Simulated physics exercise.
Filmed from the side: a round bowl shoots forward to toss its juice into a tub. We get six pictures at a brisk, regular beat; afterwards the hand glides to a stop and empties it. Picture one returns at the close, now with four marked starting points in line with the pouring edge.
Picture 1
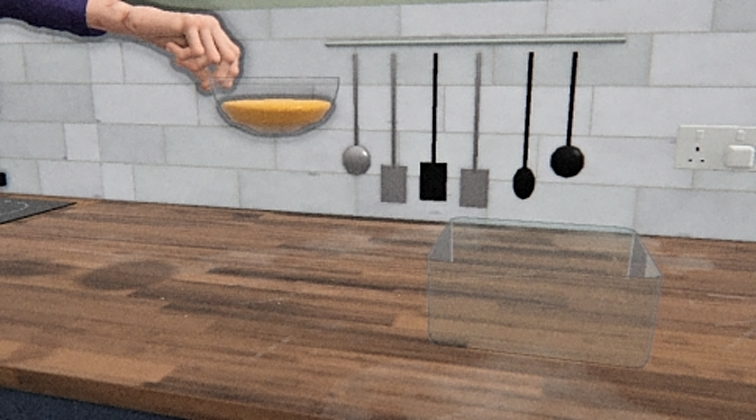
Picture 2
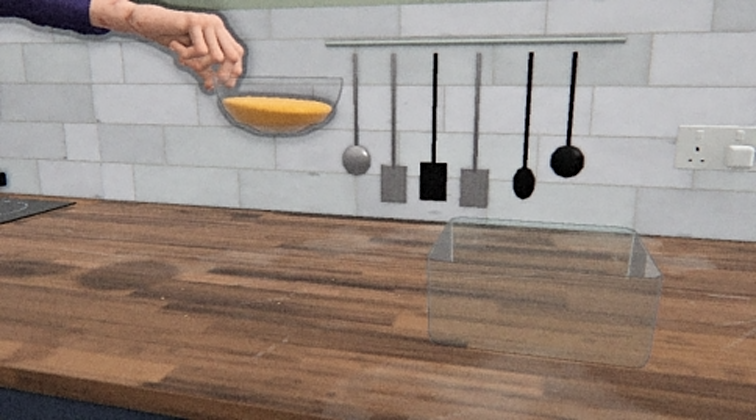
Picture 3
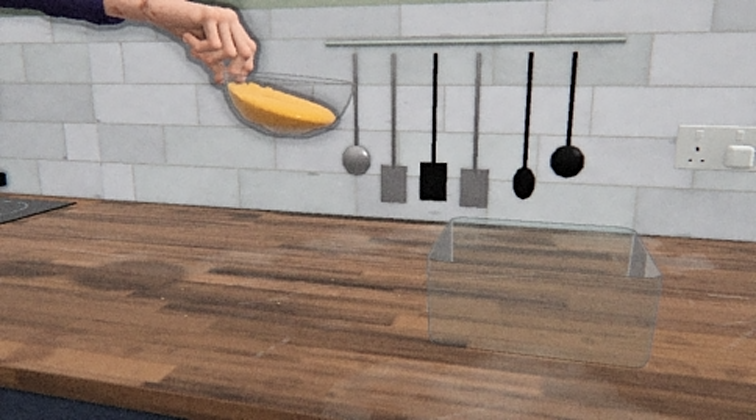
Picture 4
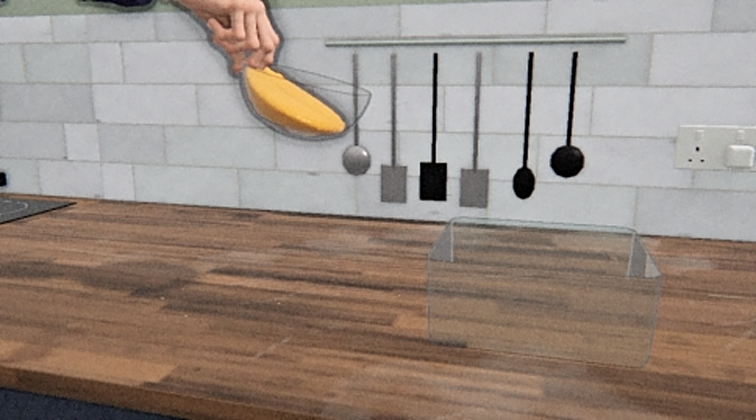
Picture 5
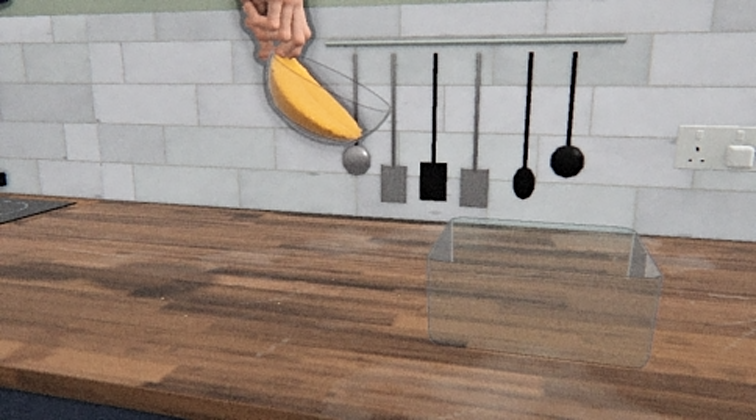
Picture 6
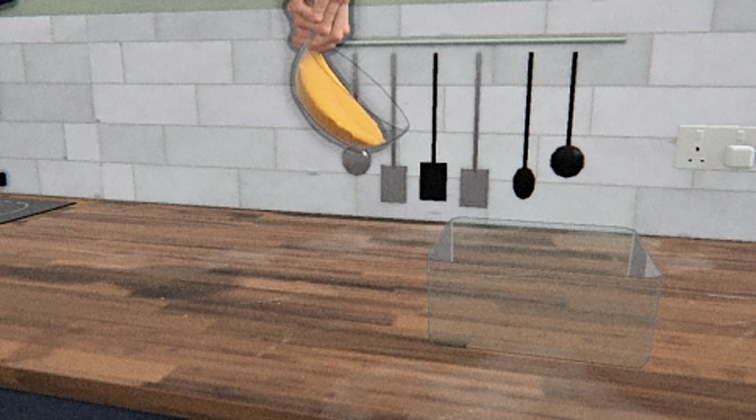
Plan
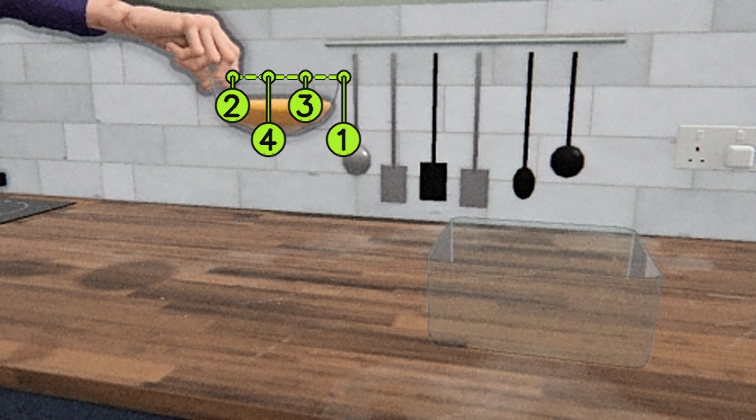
In a kitchen, a hand moving a clear round bowl of orange juice rightward above a wooden worktop, tilting it steeply towards a clear tub.
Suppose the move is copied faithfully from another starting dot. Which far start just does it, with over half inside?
Dot 4 just does it.
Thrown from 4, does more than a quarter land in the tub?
Yes, it does.
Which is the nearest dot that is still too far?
2.
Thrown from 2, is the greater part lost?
Yes, it does.
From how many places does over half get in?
Three of the four.
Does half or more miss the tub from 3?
No, not at all.
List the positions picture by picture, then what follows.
The first picture shows upright, lip at (334, 77); tub from (428, 340) to (648, 366); nothing has left yet.
The second picture shows upright, lip at (338, 77); nothing has left yet.
The third picture shows tipped about 6°, lip at (349, 83); nothing has left yet.
The fourth picture shows tipped about 15°, lip at (368, 94); nothing has left yet.
The fifth picture shows tipped about 27°, lip at (388, 110); nothing has left yet.
The sixth picture shows tipped about 42°, lip at (407, 128); nothing has left yet.
On the marked copy, 1 at (343, 77); 2 at (232, 77); 3 at (305, 77); 4 at (268, 77).
Choosing 1, about 85 % lands in the tub, 12 % falls short.
Choosing 2, about 30 % lands in the tub, 62 % falls short and 8 % goes beside or beyond.
Choosing 3, about 76 % lands in the tub, 11 % falls short and 13 % goes beside or beyond.
Choosing 4, about 62 % lands in the tub, 21 % falls short and 17 % goes beside or beyond.
